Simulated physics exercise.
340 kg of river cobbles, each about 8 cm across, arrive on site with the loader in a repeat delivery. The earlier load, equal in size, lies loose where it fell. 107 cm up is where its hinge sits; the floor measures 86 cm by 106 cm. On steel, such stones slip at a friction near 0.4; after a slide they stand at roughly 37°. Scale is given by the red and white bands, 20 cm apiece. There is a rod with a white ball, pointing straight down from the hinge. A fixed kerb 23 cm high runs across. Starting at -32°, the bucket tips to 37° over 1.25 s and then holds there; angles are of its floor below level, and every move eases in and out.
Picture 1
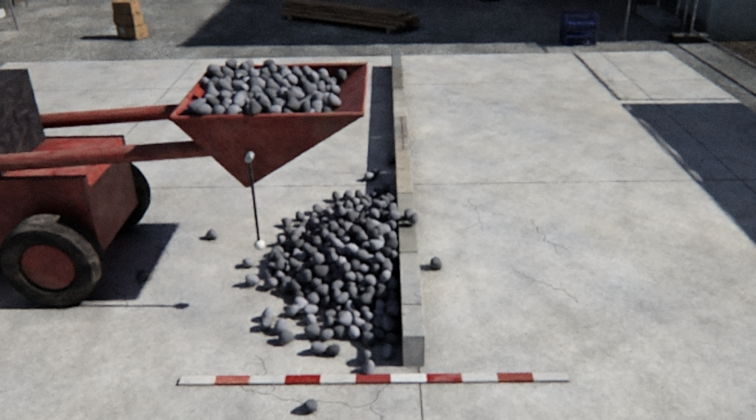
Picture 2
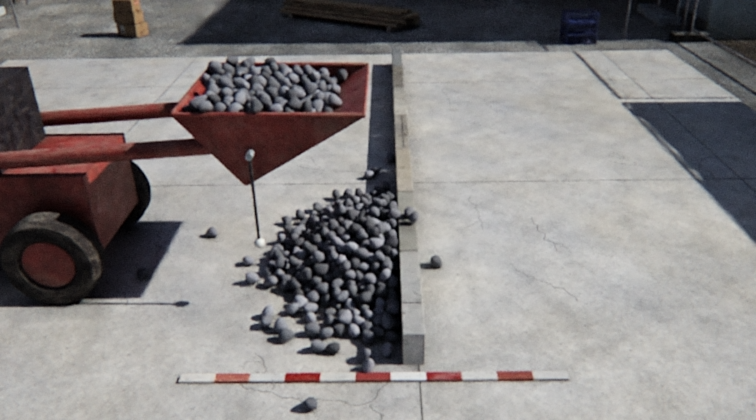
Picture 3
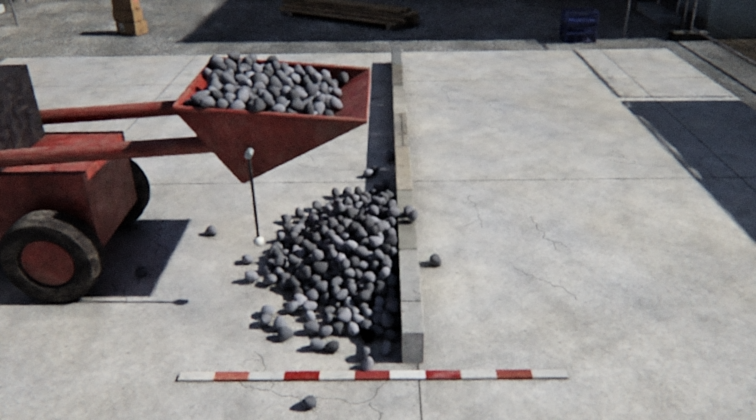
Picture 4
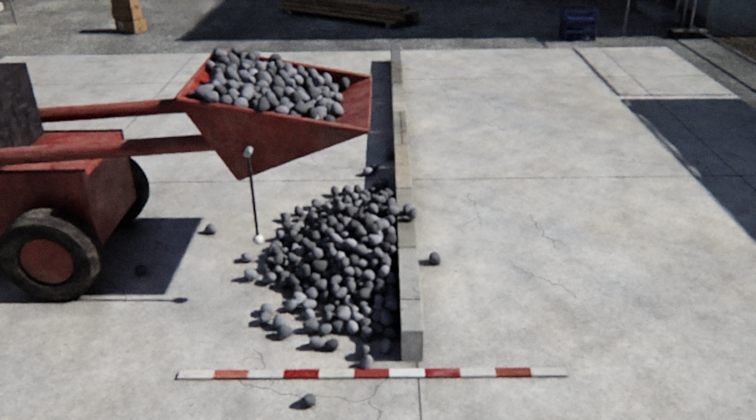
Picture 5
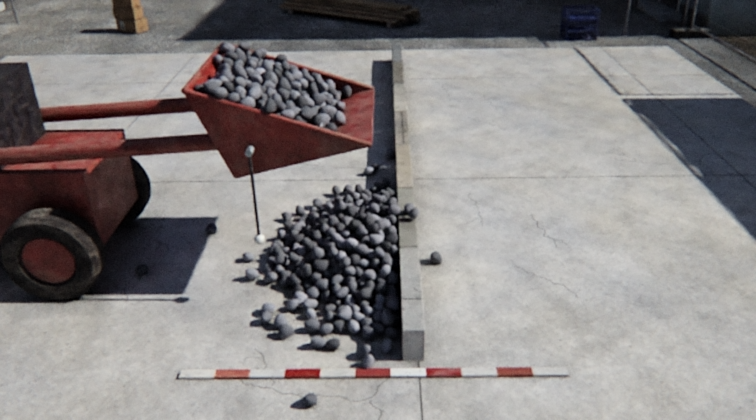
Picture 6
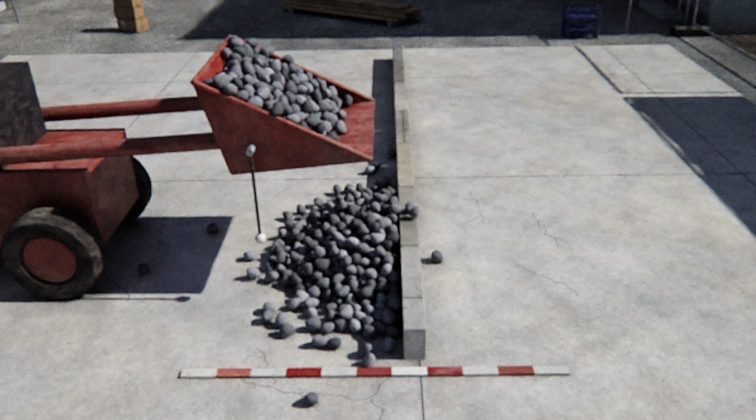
A red wheeled loader slowly tilting its raised bucket of grey stones forward above a loose stone pile against a low kerb.
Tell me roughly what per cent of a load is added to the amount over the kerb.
Roughly 26 per cent of a load is added.
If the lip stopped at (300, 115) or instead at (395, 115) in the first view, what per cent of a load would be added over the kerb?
0 %, then 55 %.
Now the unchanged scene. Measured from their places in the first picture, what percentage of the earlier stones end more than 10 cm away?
5 %.
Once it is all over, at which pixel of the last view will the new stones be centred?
Around (383, 226).
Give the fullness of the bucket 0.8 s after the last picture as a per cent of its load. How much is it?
About 55 per cent is held.
Then, 0.4 s after the last picture the floor is at 26°; in per cent of one load, 100 in the bucket, 101 on this side of the kerb; the foremost stones are at (404, 219).
Then, 0.8 s after the last picture the floor is at 37°; in per cent of one load, 53 in the bucket, 148 on this side of the kerb; the foremost stones are at (418, 216).
Then, 1.2 s after the last picture the floor is at 37°; in per cent of one load, 12 in the bucket, 175 on this side of the kerb, 14 over the kerb; the foremost stones are at (490, 247).
Then, 3.7 s after the last picture the floor is at 37°; in per cent of one load, 0 in the bucket, 175 on this side of the kerb, 26 over the kerb; the foremost stones are at (619, 251). Net gain over the kerb, 26.
